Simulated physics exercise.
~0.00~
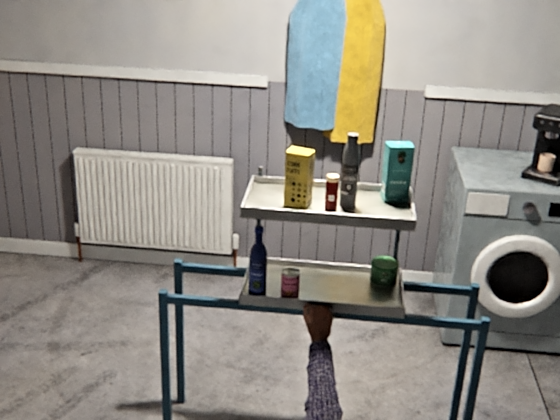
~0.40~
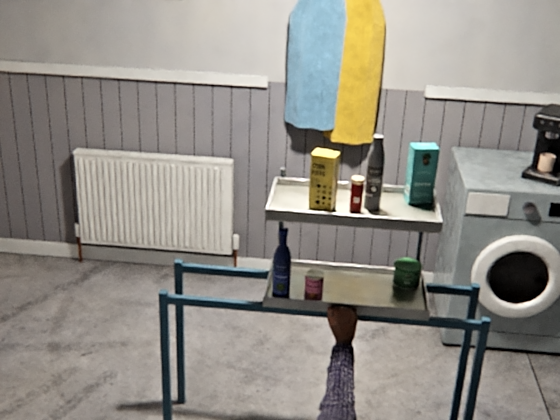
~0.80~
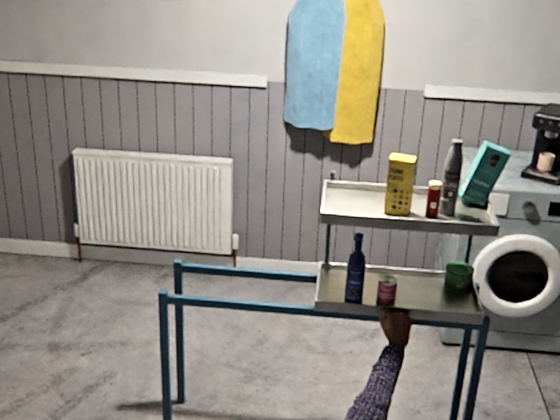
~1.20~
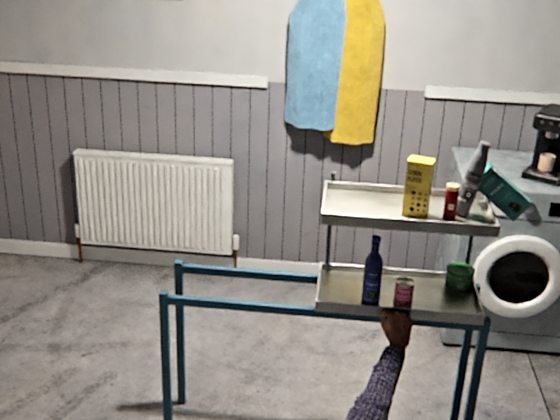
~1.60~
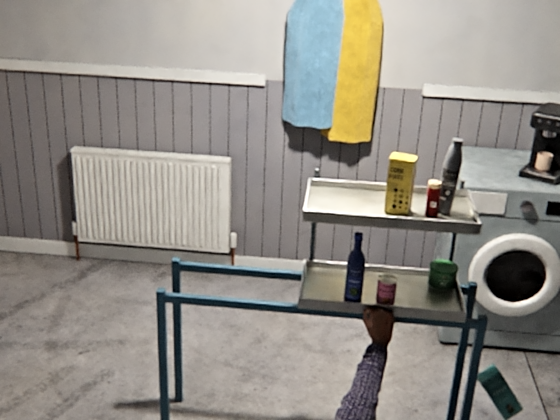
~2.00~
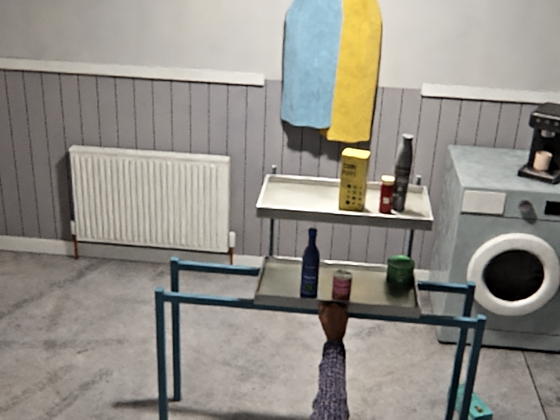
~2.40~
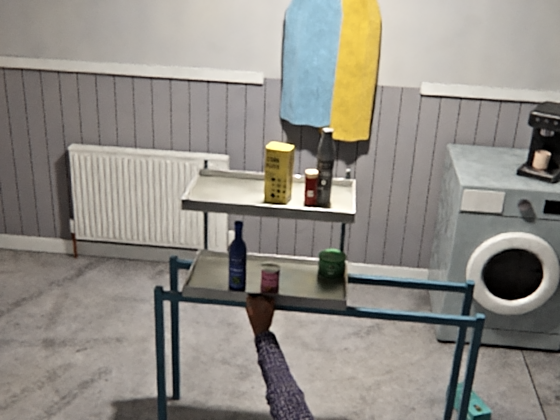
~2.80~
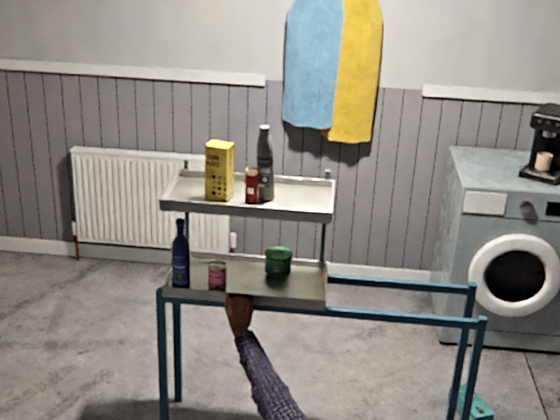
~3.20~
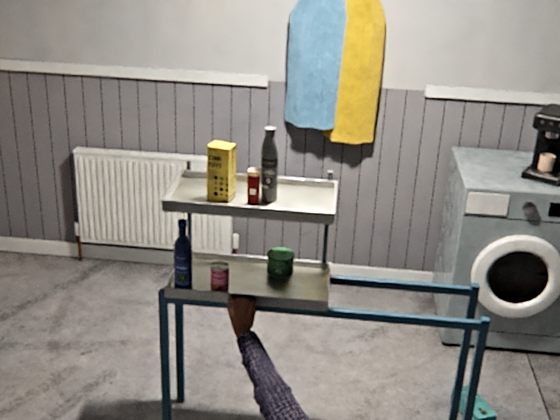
A tray pushed by a hand slides right, drops its turquoise carton, then slides left.
